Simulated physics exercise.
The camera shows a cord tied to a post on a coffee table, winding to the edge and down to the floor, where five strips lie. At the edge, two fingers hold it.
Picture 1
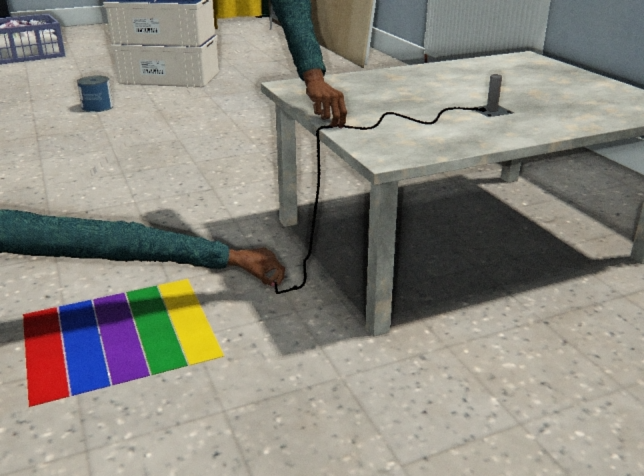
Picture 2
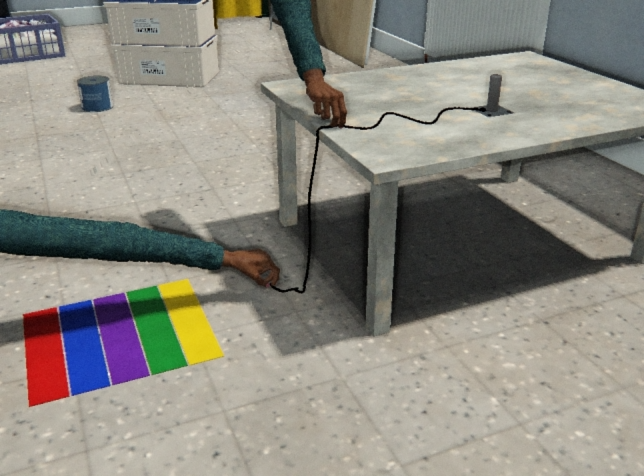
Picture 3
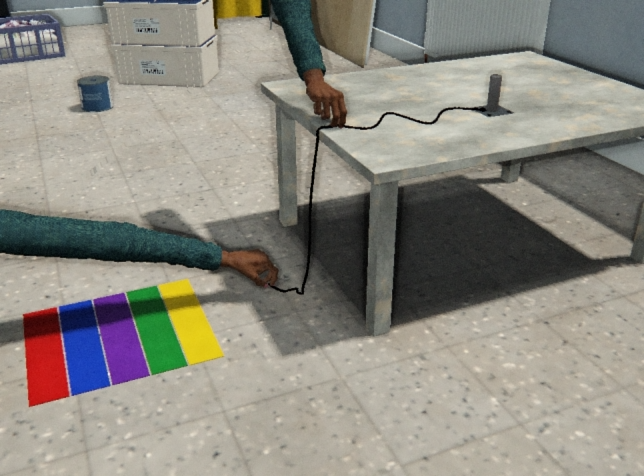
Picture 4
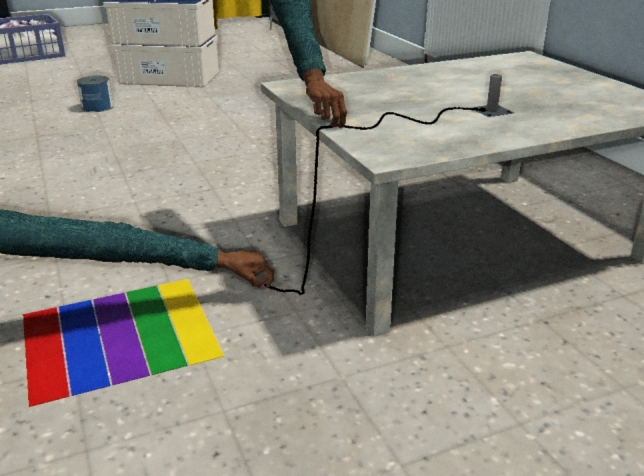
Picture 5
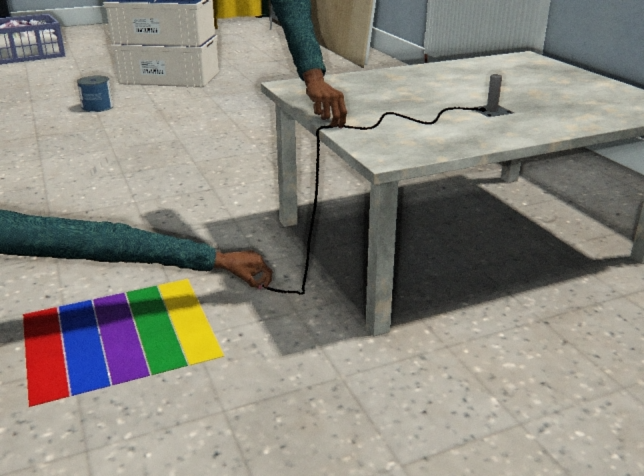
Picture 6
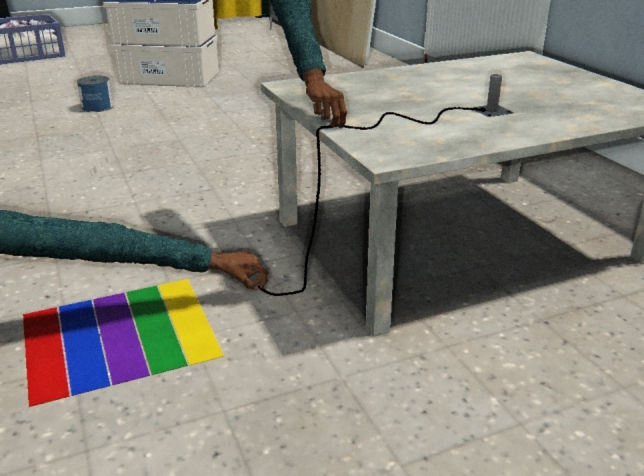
We see a dark cord running from a post across a table to its edge, where one hand holds it, while a lower hand draws the cord's end slightly left over the floor, near five coloured strips.
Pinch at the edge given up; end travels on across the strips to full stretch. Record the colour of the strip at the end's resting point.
Resting point: Blue strip.
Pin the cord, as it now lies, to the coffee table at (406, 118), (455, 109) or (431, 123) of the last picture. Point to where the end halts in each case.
In order of the tries: About (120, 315), then (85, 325), then (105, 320).
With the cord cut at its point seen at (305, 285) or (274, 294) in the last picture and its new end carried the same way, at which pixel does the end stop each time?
Pixel positions, in order: (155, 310), (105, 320).
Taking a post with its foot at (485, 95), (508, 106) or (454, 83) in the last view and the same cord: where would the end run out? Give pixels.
About (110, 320), then (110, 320), then (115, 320).
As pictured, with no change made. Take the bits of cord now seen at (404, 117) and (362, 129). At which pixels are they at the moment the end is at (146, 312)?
(376, 125) and (319, 158), approximately.
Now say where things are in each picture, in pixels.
End (275, 282); yellow (200, 344); green (164, 353); purple (127, 363); blue (88, 372); red (47, 383), in the first frame.
End (270, 284); cord through (451, 109) (414, 120) (376, 126) (317, 141) (309, 215) (306, 277), in the second frame.
End (269, 284), in the third frame.
End (265, 285); cord through (451, 109) (414, 120) (376, 126) (318, 141) (313, 214) (305, 278), in the fourth frame.
End (263, 285), in the fifth frame.
End (259, 286); cord through (451, 109) (414, 120) (376, 126) (318, 141) (316, 214) (305, 277), in the sixth frame.
Soon after, end near (146, 312); over green.
After that, end near (102, 322); over purple.
At the stop, end near (76, 328); over blue. The blue one.
